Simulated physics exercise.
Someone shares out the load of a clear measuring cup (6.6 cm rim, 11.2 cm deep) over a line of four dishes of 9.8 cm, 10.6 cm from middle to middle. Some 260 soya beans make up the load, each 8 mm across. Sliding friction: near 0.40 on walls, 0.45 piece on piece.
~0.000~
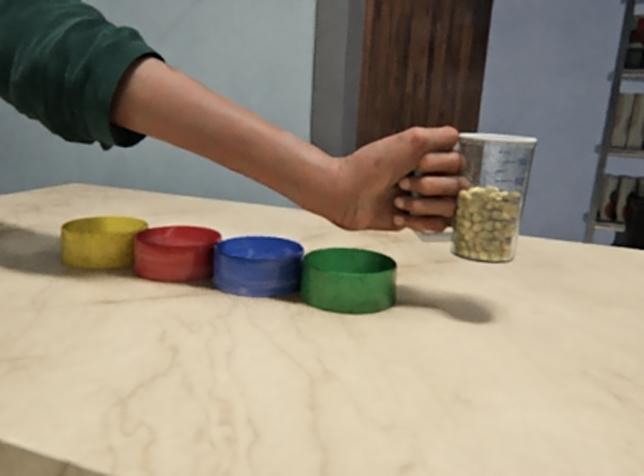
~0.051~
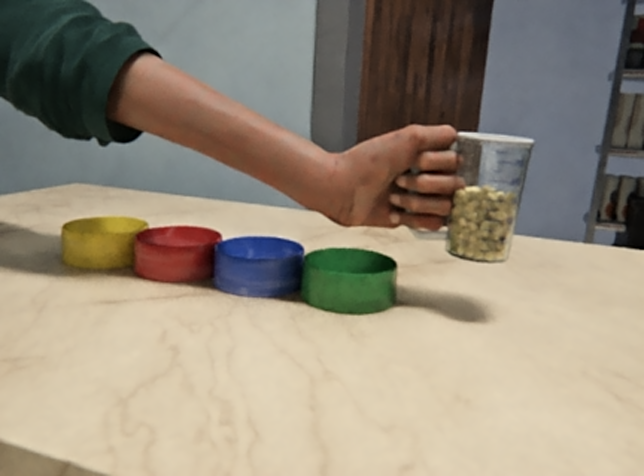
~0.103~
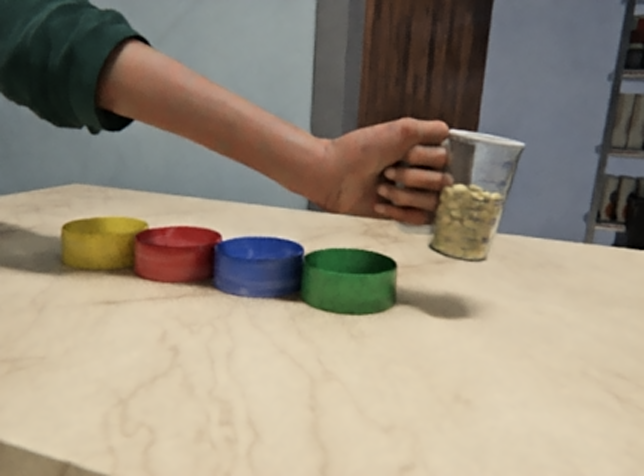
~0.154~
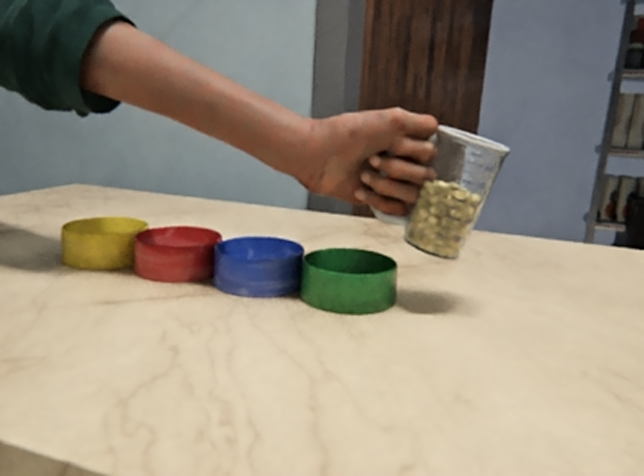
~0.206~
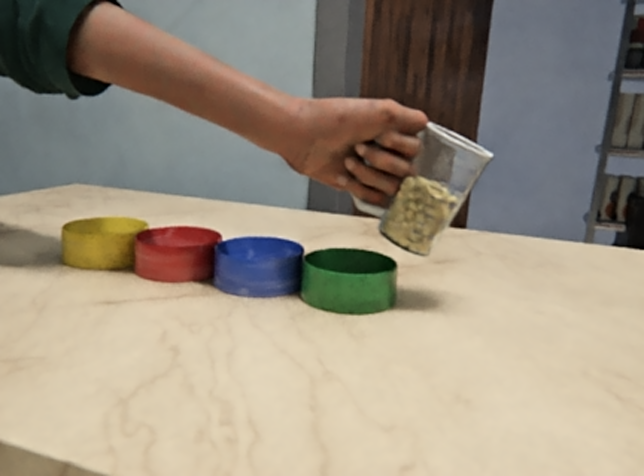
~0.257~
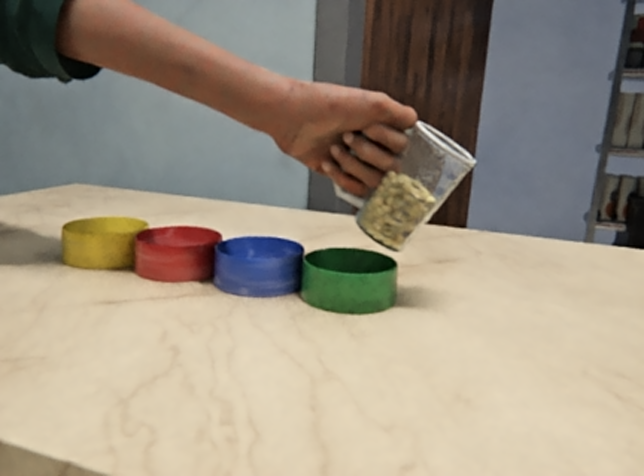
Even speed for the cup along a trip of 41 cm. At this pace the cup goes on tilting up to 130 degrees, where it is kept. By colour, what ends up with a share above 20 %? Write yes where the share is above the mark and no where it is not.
Red dish: Yes, blue dish: Yes, green dish: No, yellow dish: No, counter: No.
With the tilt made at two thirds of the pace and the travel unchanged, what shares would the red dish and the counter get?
That gives red 100 with 0 for the counter.
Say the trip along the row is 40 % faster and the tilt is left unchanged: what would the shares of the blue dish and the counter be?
Shares: Blue 0, counter 0.
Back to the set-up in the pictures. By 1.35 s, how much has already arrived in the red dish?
Around 50 in a hundred by then.
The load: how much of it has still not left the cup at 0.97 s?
Roughly 40 percent.
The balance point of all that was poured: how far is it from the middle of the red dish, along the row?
The load's average lands around 5 cm in the plus-x direction.
After 0.68 s, tilt 99 degrees; cup holds 100 %.
After 0.97 s, tilt 130 degrees; cup holds 40 %, red 15 %, blue 40 %.
Then, at 1.35 s, tilt 130 degrees; cup holds 0 %, red 50 %, blue 40 %.
By 1.8 s all is still; red 50 %, blue 40 %, green 0 %, yellow 0 %, counter 10 %.
